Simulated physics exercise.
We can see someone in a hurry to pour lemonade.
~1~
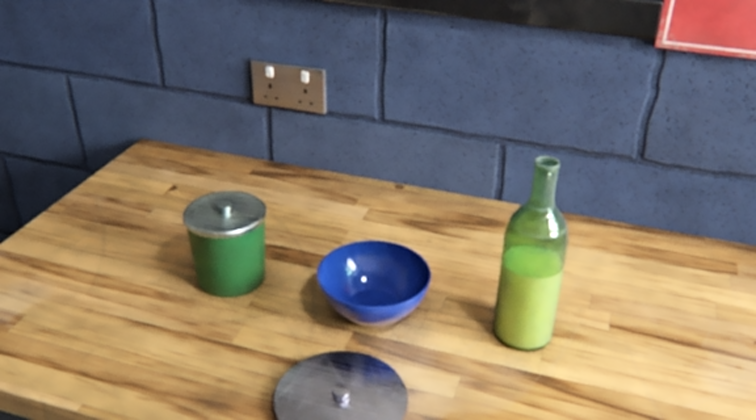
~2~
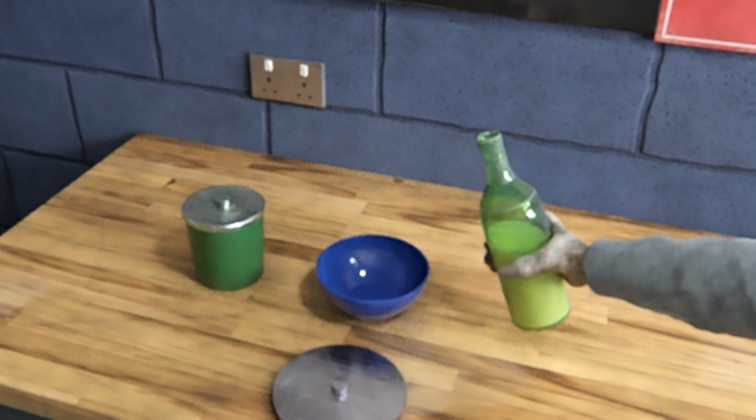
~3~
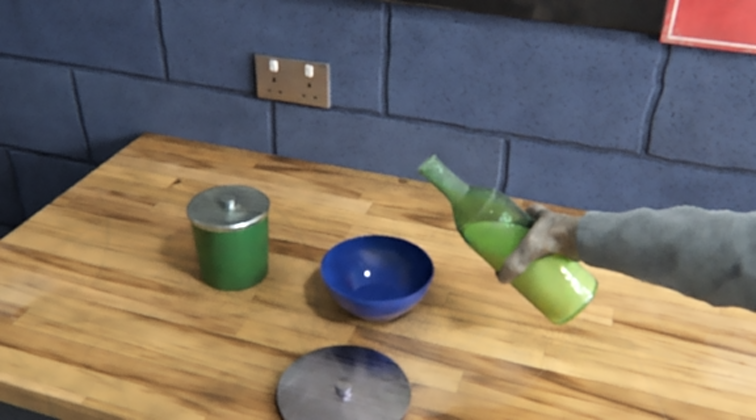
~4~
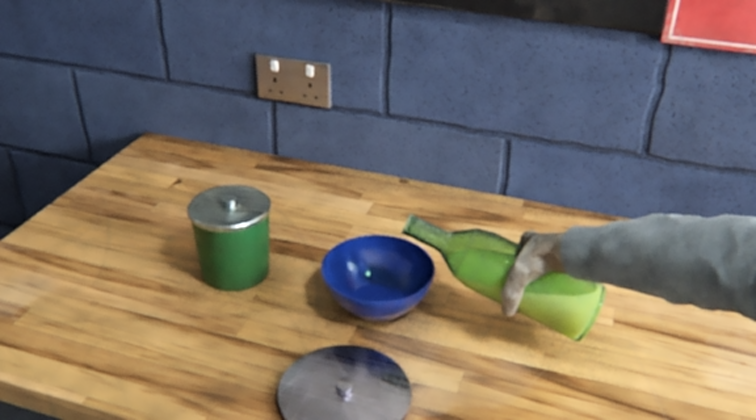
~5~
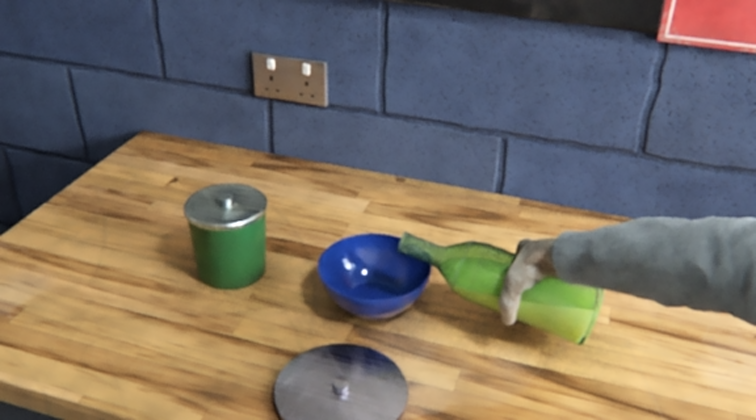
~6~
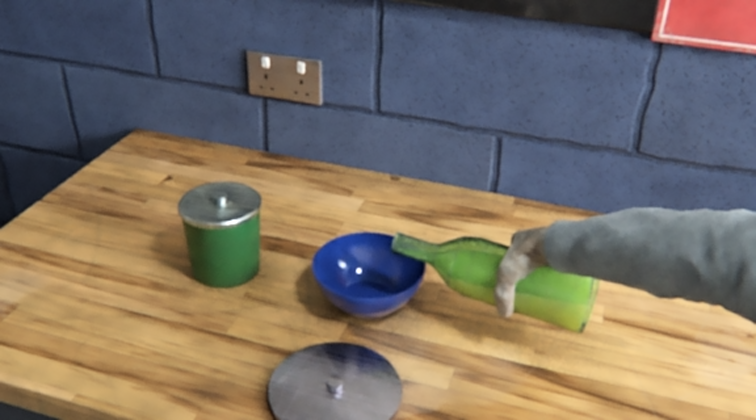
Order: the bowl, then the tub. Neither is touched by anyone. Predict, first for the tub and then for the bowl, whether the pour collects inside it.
In order: The tub will fail to trap any of it, the bowl will trap it.
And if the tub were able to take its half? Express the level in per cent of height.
It would come up to something like 35 per cent.
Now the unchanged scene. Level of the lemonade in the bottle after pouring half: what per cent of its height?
About 20 per cent of the height.
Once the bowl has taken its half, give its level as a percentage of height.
Around 50 in a hundred.
Next, the lemonade goes into the bowl.
After that, it hits the lid of the tub and runs off.
Finally, the bowl has its share inside; the tub is empty, in a puddle.
